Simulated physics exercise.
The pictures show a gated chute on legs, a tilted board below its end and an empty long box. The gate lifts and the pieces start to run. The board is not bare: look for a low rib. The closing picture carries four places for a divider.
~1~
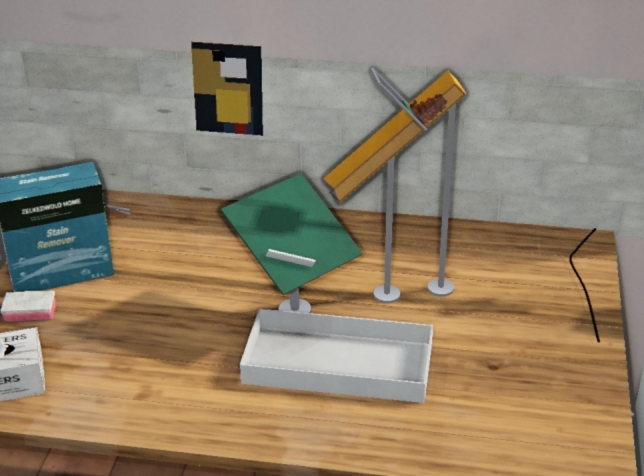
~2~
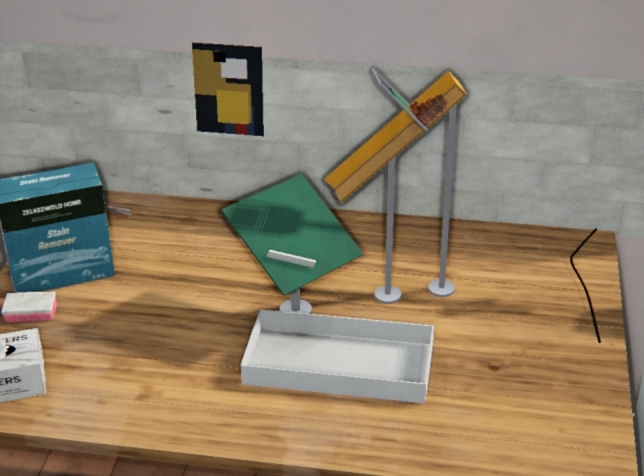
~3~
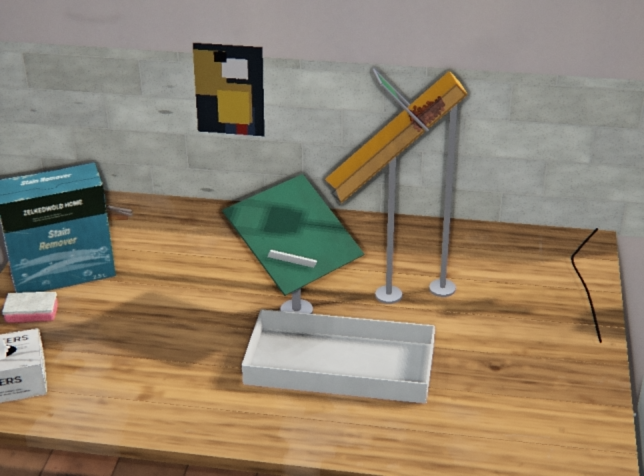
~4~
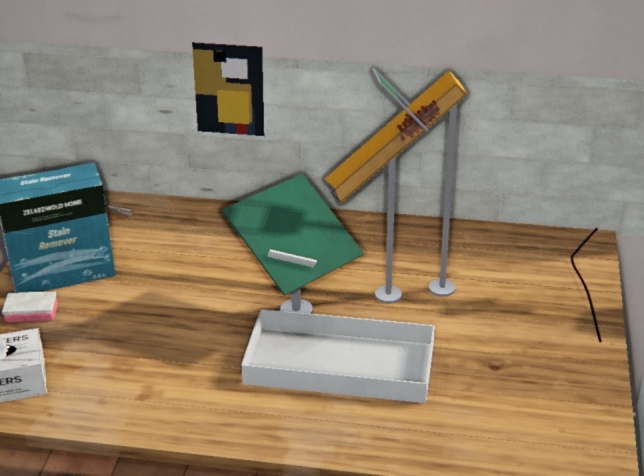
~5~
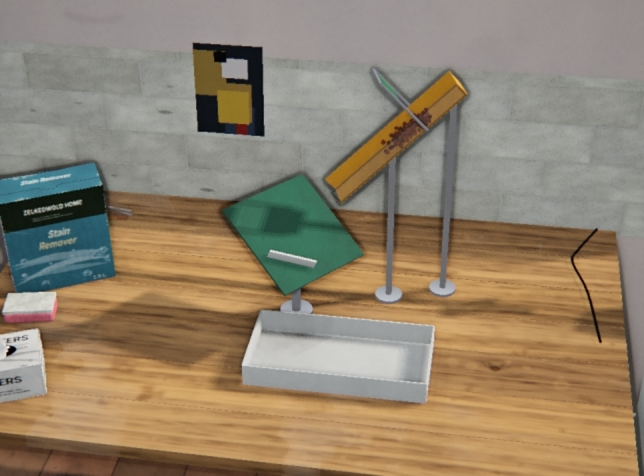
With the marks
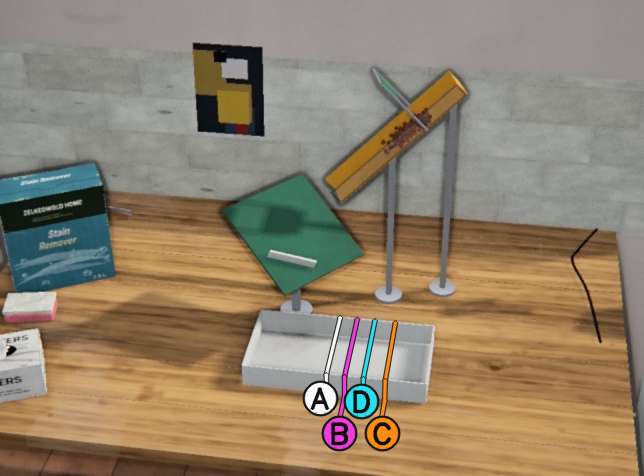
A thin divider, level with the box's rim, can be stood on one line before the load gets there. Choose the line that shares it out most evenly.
B works best here.
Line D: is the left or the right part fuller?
Left.
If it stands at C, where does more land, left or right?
More lands on the left.
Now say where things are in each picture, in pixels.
In the first frame, load behind the gate at (429, 107), clay pellets; lip of the chute at (337, 195), sloping fairly steeply.
In the second frame, middle of the board at (293, 232), tilted fairly steeply; middle of its low edge at (325, 274); of its high edge at (263, 191).
In the third frame, front corners of the box at (243, 365) and (427, 384), empty; front of the load at (413, 123).
In the fourth frame, middle of the load at (418, 120); its front at (402, 136), about a quarter of the way to the lip; rib from (270, 250) to (317, 261).
In the fifth frame, middle of the load at (407, 129); its front at (386, 151), about a third of the way to the lip.
On the marked copy, line A crosses the front rim at (326, 374); line B crosses the front rim at (344, 375); line C crosses the front rim at (385, 380); line D crosses the front rim at (363, 377).
If A is chosen, of what is caught, a small part on the left of the divider, nearly all on the right.
If B is chosen, of what is caught, about two thirds on the left of the divider, about a third on the right.
If C is chosen, of what is caught, nearly all on the left of the divider, a stray few on the right.
If D is chosen, of what is caught, nearly all on the left of the divider, a small part on the right.
